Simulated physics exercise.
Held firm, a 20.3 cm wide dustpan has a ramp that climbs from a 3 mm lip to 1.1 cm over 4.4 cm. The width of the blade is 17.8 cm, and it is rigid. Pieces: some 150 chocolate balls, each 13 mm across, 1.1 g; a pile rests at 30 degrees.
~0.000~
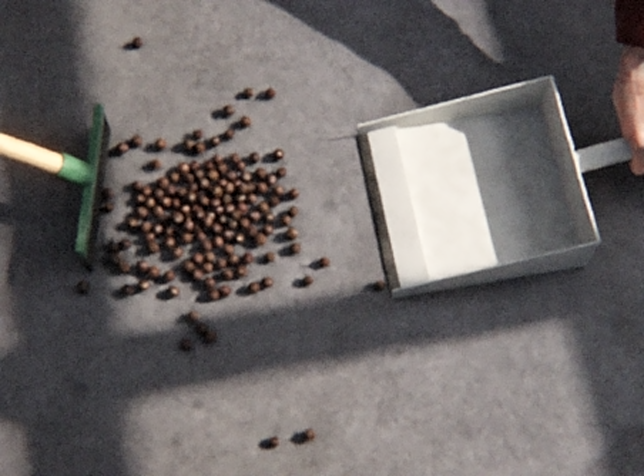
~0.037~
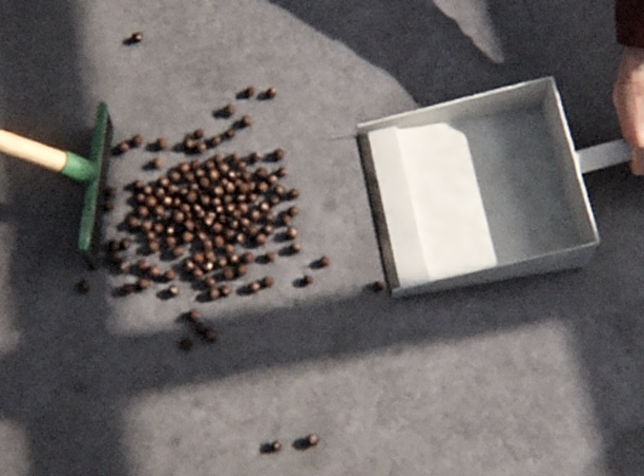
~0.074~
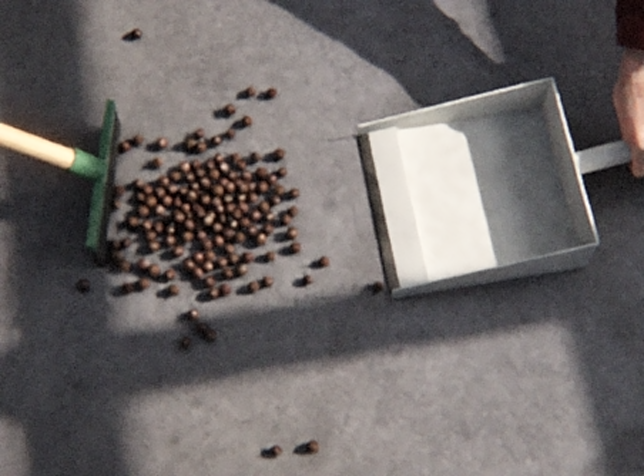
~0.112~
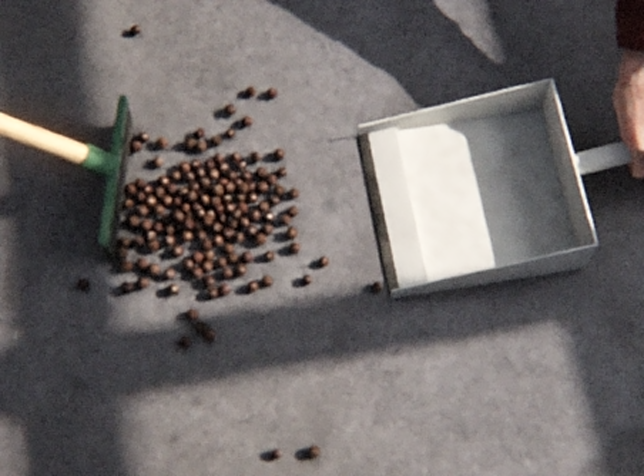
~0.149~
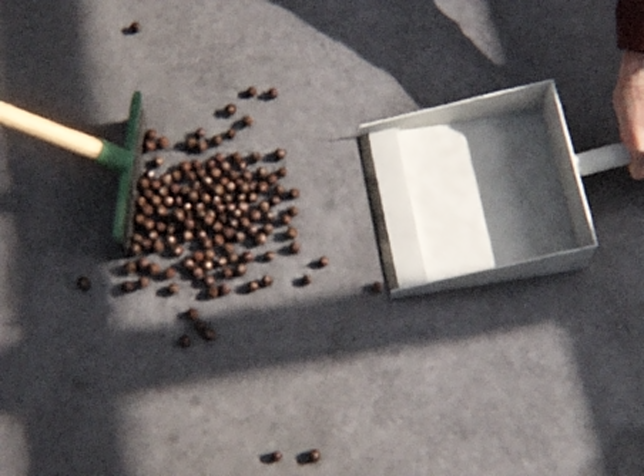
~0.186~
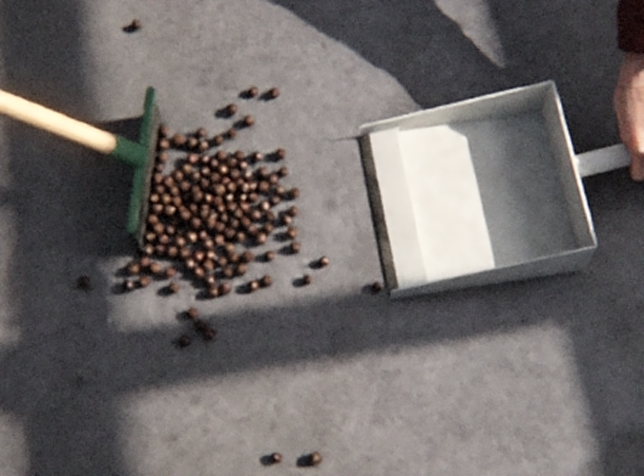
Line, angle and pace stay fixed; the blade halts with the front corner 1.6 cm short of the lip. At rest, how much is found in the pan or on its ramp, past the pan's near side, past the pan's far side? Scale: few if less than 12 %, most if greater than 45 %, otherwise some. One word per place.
Pan - few; near side - few; far side - some.
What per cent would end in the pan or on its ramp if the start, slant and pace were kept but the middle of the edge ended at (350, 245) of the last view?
That comes to near 25 percent.
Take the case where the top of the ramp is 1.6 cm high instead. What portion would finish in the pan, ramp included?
Close to 5 per cent then.
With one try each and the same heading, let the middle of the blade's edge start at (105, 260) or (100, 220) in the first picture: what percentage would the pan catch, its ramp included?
About 20 and 10 per cent.
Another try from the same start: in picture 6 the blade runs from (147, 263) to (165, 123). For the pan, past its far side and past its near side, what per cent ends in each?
Split: Pan = 25, far = 15, near = 25.
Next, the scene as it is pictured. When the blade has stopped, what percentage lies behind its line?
About 45 per cent.
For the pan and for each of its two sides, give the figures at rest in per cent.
In per cent: Pan 5; near side 5; far side 20.
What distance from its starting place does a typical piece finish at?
Somewhere around 10 centimetres.
After 0.45 s, middle of the blade 14 cm from the lip; 0 % over the lip, far side 15 %, near side 5 %.
After 0.62 s, middle of the blade 8 cm from the lip; 0 % over the lip, far side 20 %, near side 5 %.
After 0.92 s, middle of the blade 4 cm from the lip; 5 % over the lip, far side 20 %, near side 5 %.
By 1.5 s all is still; pan 5 %, near side 5 %, far side 20 %, in front of the lip or behind the blade 75 %.
